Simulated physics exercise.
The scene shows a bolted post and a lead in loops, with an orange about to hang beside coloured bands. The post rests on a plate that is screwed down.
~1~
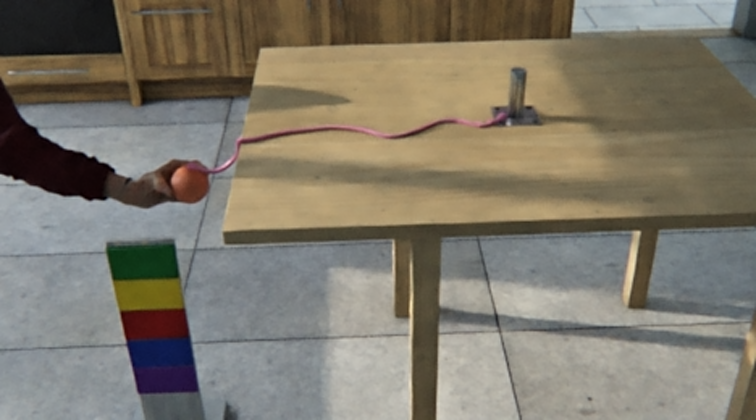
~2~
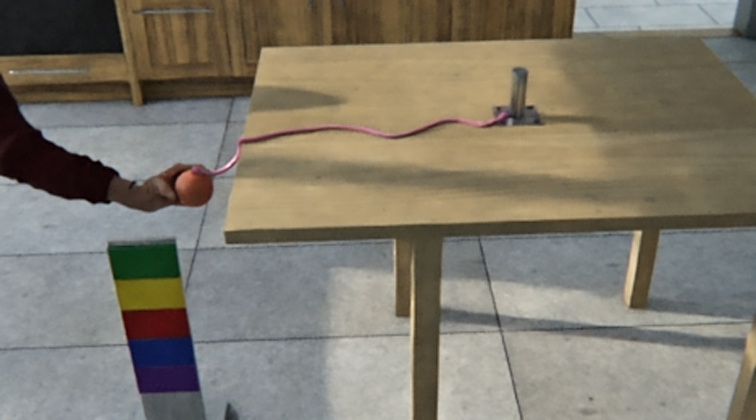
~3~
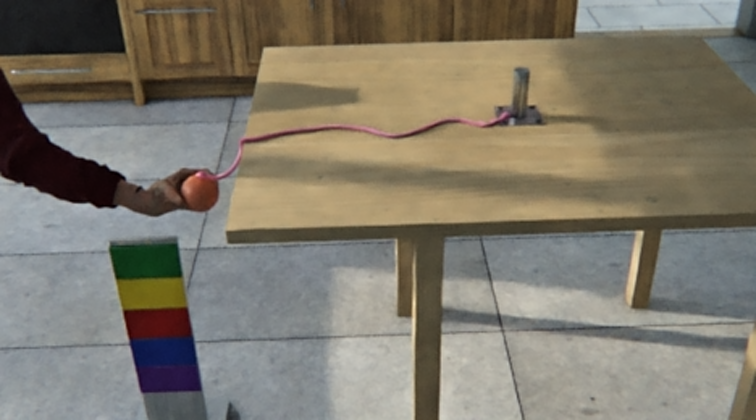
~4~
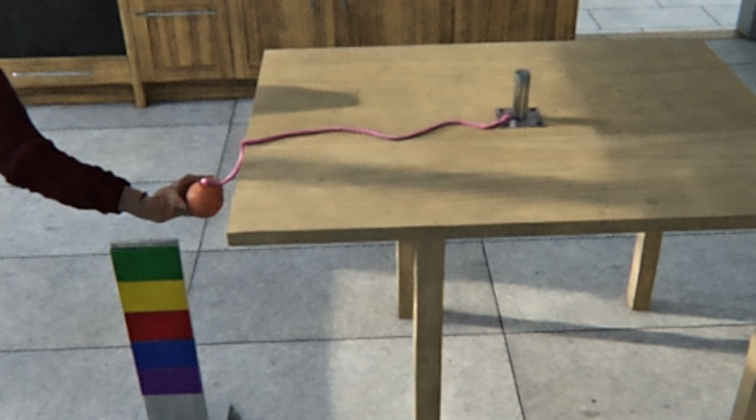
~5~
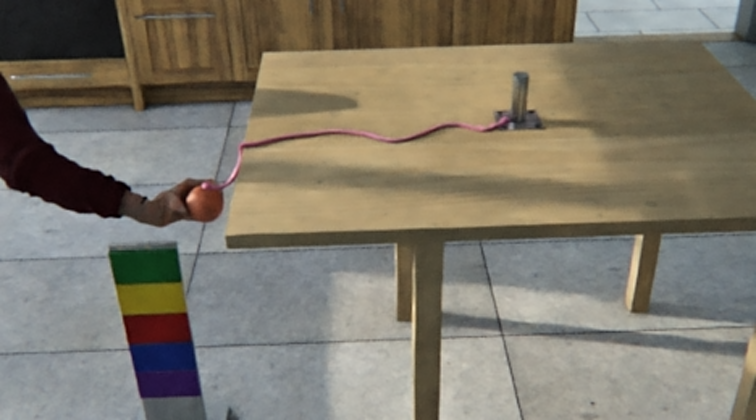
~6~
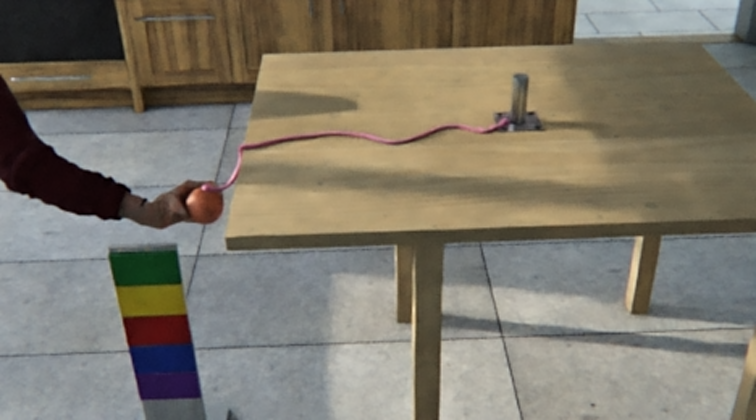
The footage shows a hand holding an orange ball tied to a pink cord that runs across a wooden table to a metal post, beside a colour-banded upright; the hand shifts slightly right and down, then stays nearly still.
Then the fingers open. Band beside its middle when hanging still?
Green.
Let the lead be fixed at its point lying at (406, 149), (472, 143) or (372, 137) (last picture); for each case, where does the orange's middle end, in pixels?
For the three tries you'd see (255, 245), (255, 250) and (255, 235).
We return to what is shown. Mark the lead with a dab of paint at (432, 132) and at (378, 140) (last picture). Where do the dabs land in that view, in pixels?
About (398, 130), and the other about (335, 135).
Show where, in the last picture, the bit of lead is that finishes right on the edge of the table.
You'd find it at roughly (287, 139).
A little later, orange near (274, 261); level with green.
Next, orange near (245, 261); level with green.
When it is over, orange near (257, 260); level with green. Its middle rests at the green band.
